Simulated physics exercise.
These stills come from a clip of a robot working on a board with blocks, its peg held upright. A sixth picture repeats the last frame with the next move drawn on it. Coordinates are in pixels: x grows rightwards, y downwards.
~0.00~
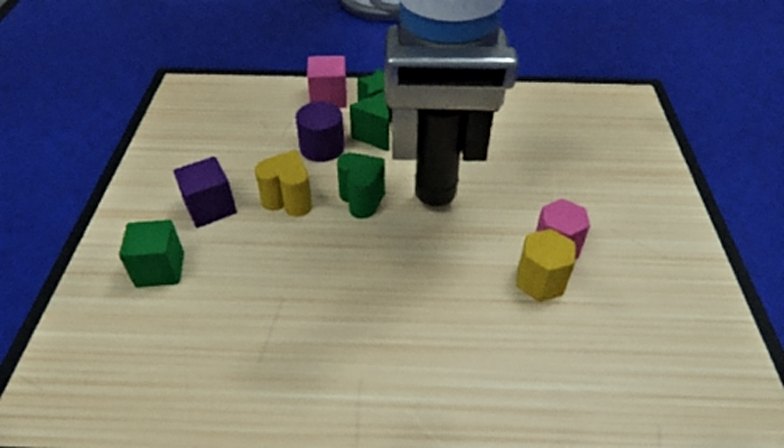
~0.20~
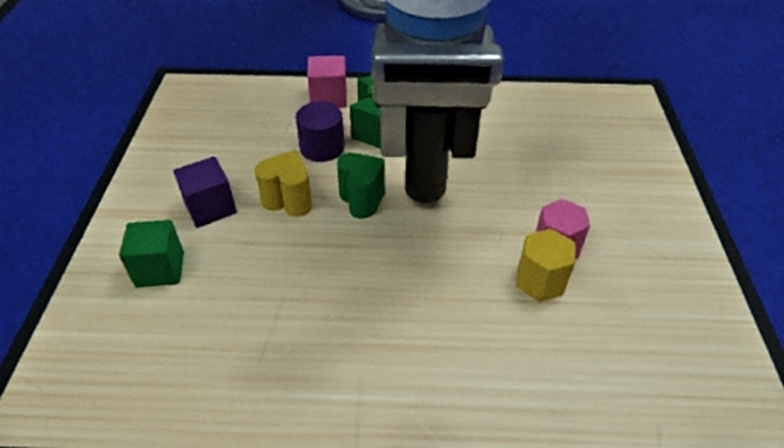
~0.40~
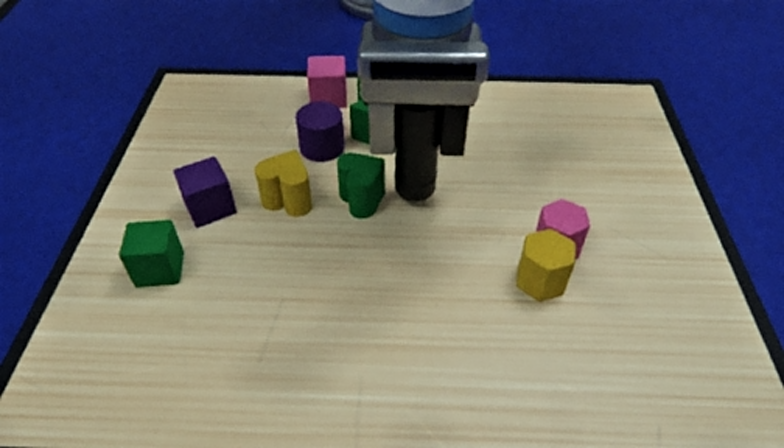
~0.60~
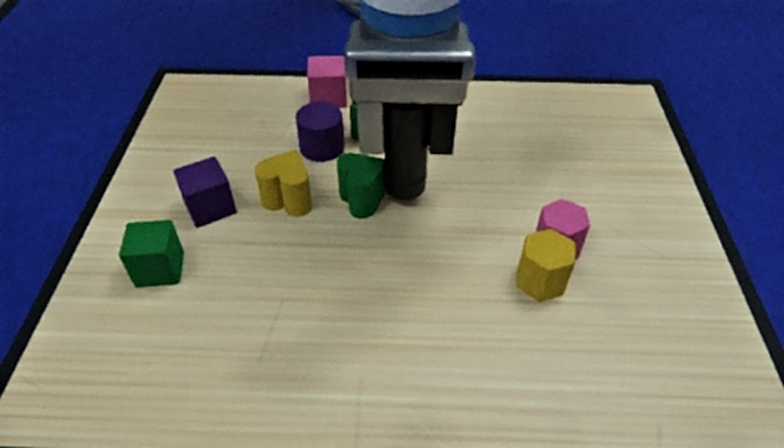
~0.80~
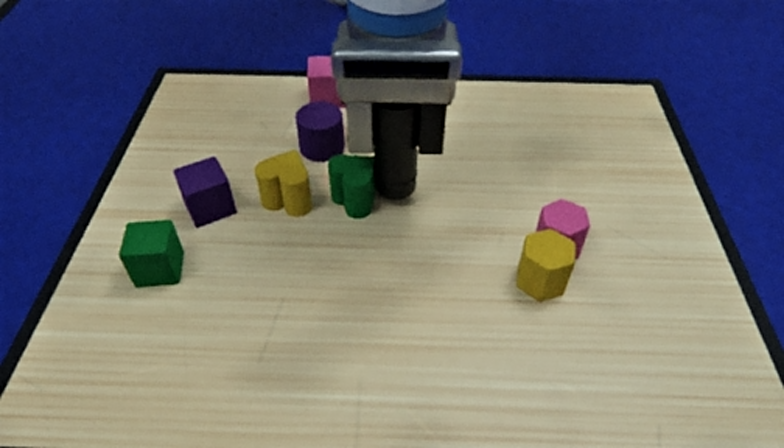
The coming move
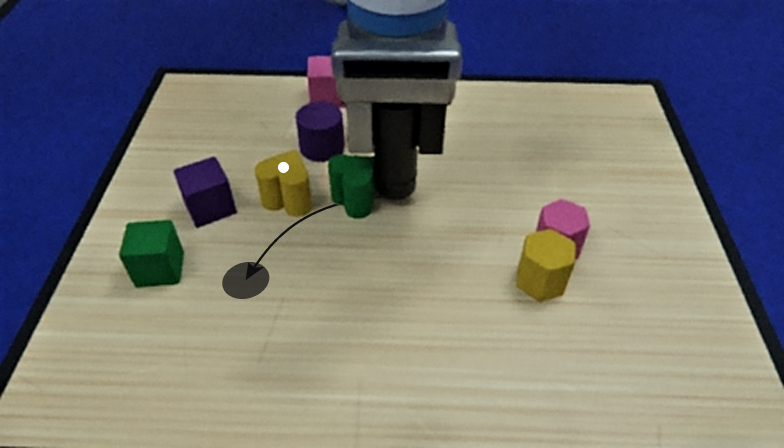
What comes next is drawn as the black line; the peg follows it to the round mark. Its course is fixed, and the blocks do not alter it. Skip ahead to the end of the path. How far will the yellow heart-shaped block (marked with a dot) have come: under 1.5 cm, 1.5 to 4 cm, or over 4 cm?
It ends 1.5 to 4 cm away.
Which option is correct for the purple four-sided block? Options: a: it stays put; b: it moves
That would be a.
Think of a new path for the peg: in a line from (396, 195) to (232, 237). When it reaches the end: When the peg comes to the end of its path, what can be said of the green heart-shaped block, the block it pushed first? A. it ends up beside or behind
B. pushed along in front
Answer: B.
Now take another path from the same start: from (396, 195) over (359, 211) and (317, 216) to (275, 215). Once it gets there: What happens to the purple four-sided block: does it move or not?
Once the path ends, it is somewhere new.
The drawn path runs from (396, 195) over (335, 205) and (283, 234) to (246, 280); the dot is on the yellow heart-shaped block.
On the path given first. One third of the way, peg at (334, 196); yellow heart-shaped block at (258, 173), turned 60° clockwise; green heart-shaped block at (294, 188), turned 45° anticlockwise.
Two thirds of the way, peg at (281, 225); yellow heart-shaped block at (256, 173), turned 65° clockwise; green heart-shaped block at (238, 221), turned 45° anticlockwise.
At the end, peg at (243, 271); green four-sided block at (141, 238); purple four-sided block not moved; yellow heart-shaped block at (256, 173), turned 65° clockwise; purple circular block not moved; green heart-shaped block at (187, 257).
